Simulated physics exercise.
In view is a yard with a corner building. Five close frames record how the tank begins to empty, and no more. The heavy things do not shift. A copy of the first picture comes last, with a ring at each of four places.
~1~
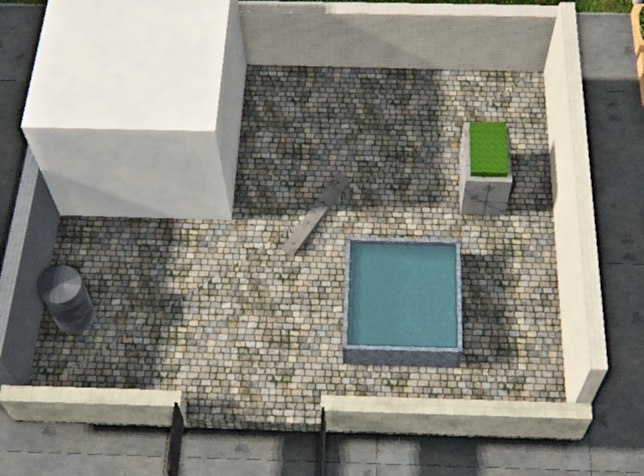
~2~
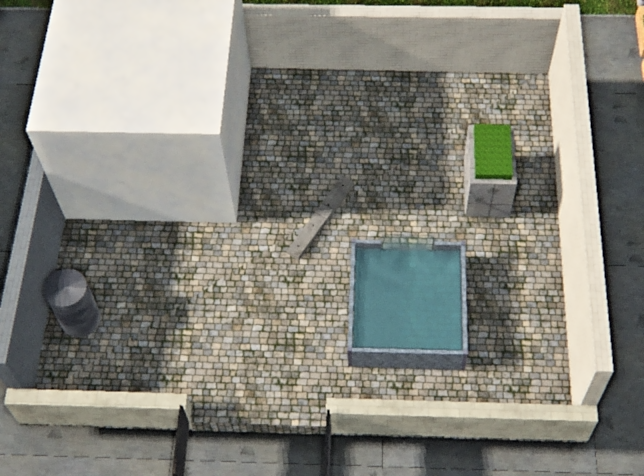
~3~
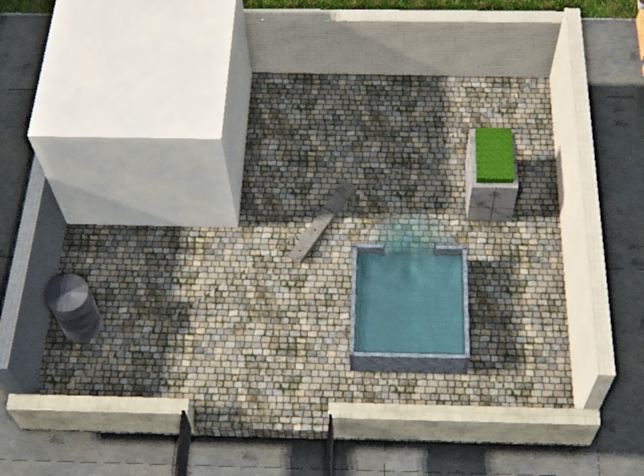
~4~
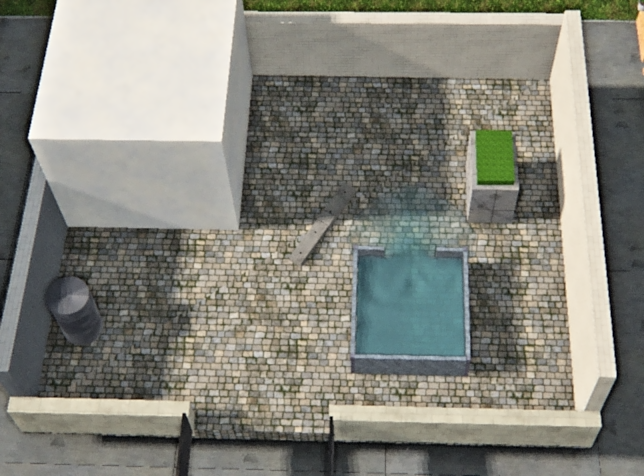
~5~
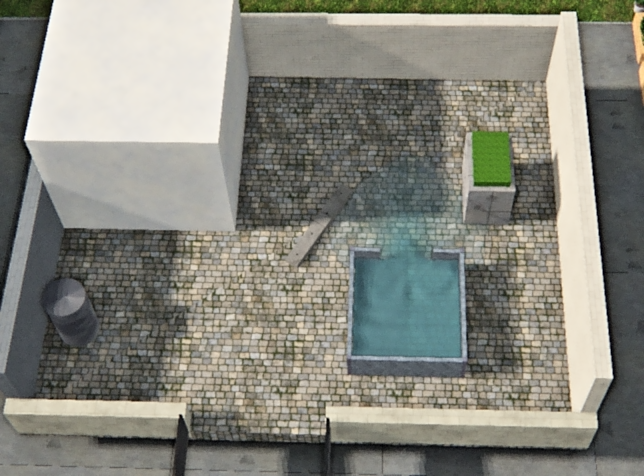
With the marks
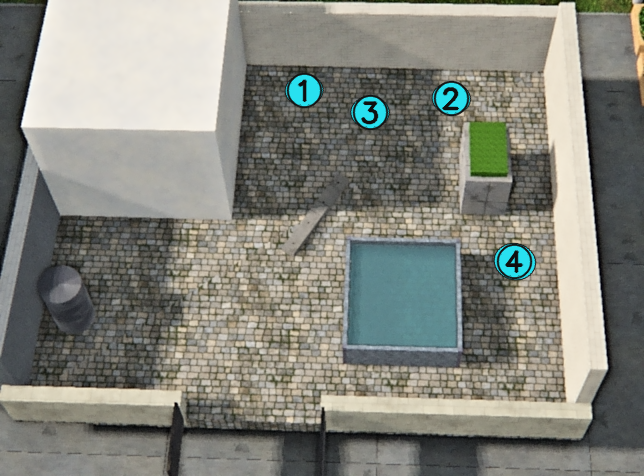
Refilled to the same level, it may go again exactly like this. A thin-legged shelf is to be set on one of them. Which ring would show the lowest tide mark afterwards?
Take 4.
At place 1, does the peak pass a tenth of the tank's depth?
Yes, it does.
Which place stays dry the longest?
4.
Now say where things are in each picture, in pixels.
The first frame shows tank full, its middle at (403, 295); open gate at (252, 397).
In the second frame, water covers 1 % of the ground, its front hidden from here.
The third frame shows front seen at (414, 216), 3 % of the ground wet.
The fourth frame shows front seen at (418, 189), 6 % of the ground wet.
The fifth frame shows front seen at (415, 159), 10 % of the ground wet.
On the marked copy, 1 at (304, 90); 2 at (451, 98); 3 at (370, 112); 4 at (514, 261).
For place 1, the water peaks at about 24 % of the depth that stood in the tank.
For place 2, the water peaks at about 28 % of the depth that stood in the tank.
For place 3, the water peaks at about 24 % of the depth that stood in the tank.
For place 4, the water peaks at about 12 % of the depth that stood in the tank.
